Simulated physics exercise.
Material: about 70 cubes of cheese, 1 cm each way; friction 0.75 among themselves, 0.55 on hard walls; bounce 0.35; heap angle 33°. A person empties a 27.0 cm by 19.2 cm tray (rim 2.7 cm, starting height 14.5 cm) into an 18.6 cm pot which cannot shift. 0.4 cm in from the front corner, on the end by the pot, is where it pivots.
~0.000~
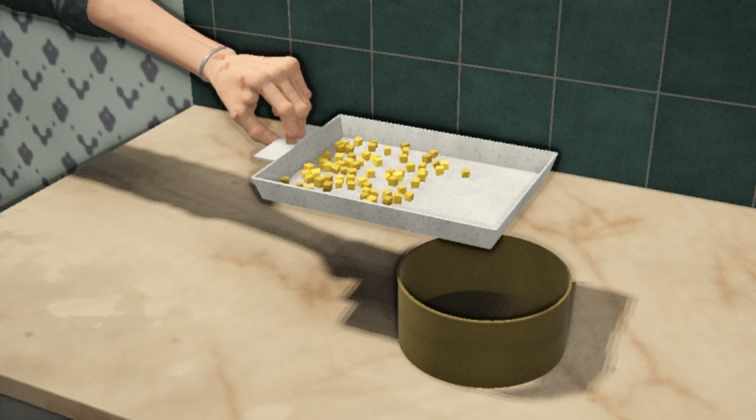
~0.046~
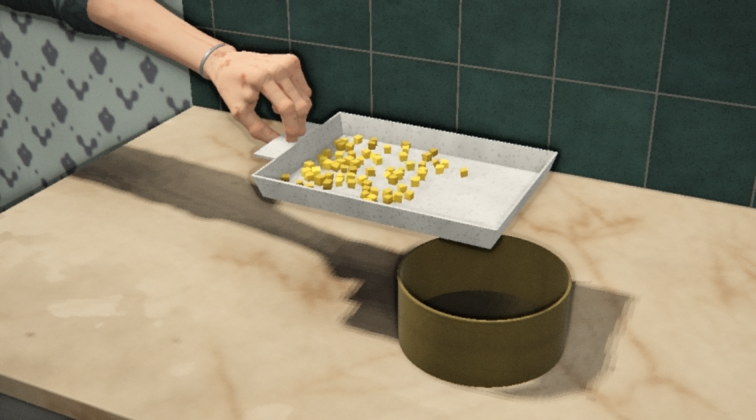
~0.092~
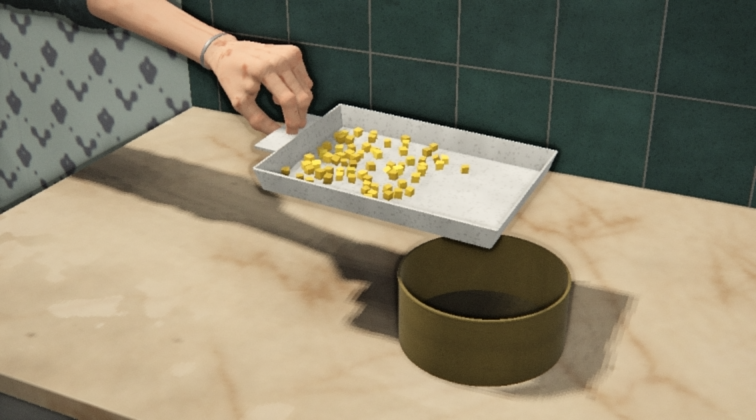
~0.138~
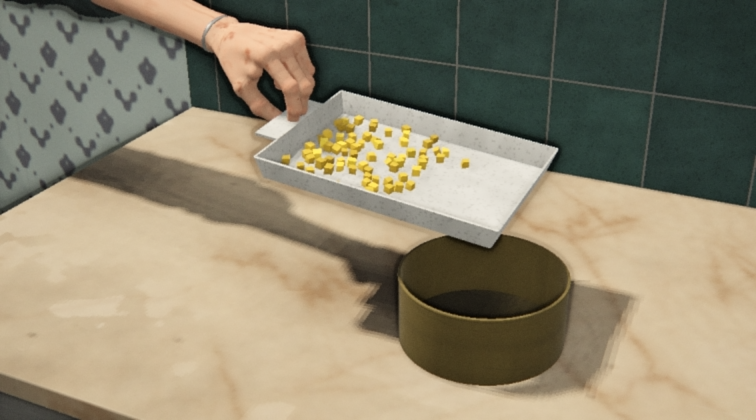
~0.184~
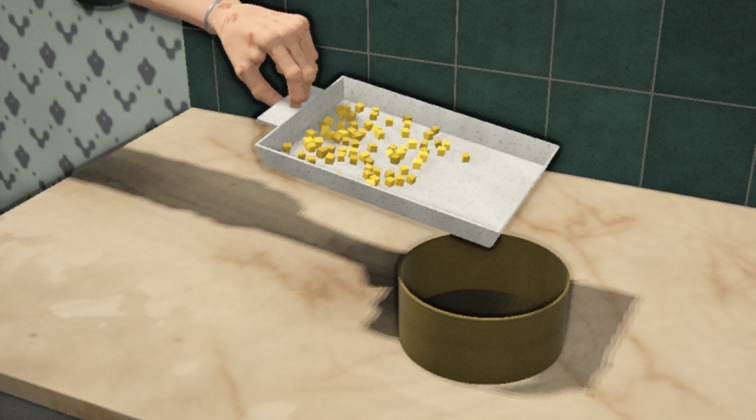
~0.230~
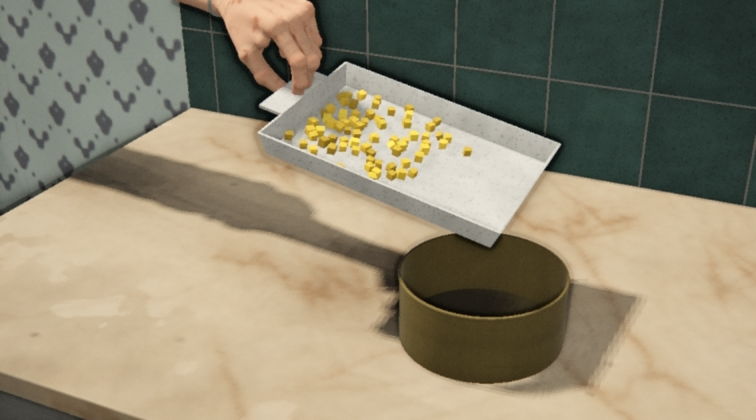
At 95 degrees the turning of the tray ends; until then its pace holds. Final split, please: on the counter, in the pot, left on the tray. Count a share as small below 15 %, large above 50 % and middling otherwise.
Counter: Large. Pot: Middling. Tray: Small.
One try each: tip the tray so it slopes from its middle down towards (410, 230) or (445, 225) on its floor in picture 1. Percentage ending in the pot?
The share comes to roughly 5 in a hundred, then roughly 5 in a hundred.
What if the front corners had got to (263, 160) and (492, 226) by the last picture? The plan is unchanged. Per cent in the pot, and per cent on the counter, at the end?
Split: Pot = 5, counter = 95.
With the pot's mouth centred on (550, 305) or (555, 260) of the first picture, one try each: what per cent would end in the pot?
First try around 100 %, second around 5 %.
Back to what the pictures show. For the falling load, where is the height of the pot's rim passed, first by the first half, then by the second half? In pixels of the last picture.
First half close to (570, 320), second half close to (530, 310).
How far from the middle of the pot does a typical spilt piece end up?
That comes to near 24 cm.
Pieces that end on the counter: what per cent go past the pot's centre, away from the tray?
Near 100 in a hundred.
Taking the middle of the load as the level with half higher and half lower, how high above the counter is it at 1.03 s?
The halfway mark is near 14 cm.
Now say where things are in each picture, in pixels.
The first picture shows tray tilt 0 degrees, front corners at (262, 176) and (491, 225); middle of the pieces at (370, 173); pot at (484, 274).
The second picture shows tray tilt 1 degrees, front corners at (262, 174) and (491, 225); middle of the pieces at (370, 172).
The third picture shows tray tilt 3 degrees, front corners at (263, 167) and (492, 225); middle of the pieces at (371, 166).
The fourth picture shows tray tilt 6 degrees, front corners at (264, 156) and (493, 225), lowest corner right front; middle of the pieces at (371, 157).
The fifth picture shows tray tilt 10 degrees, front corners at (266, 144) and (494, 226), lowest corner right front; middle of the pieces at (372, 147).
The sixth picture shows tray tilt 14 degrees, front corners at (269, 132) and (496, 226), lowest corner right front; middle of the pieces at (374, 138); pot at (483, 272). Its pace works out near 80 degrees a second.
After 0.71 s, tilt 52 degrees; the tray holds 100 %, the pot 0 %.
After 1.03 s, tilt 78 degrees; the tray holds 50 %, the pot 5 %.
After 1.45 s, tilt 95 degrees; the tray holds 10 %, the pot 20 %.
In the end, at 2.6 s, counter 75 %, pot 25 %, tray 0 %.
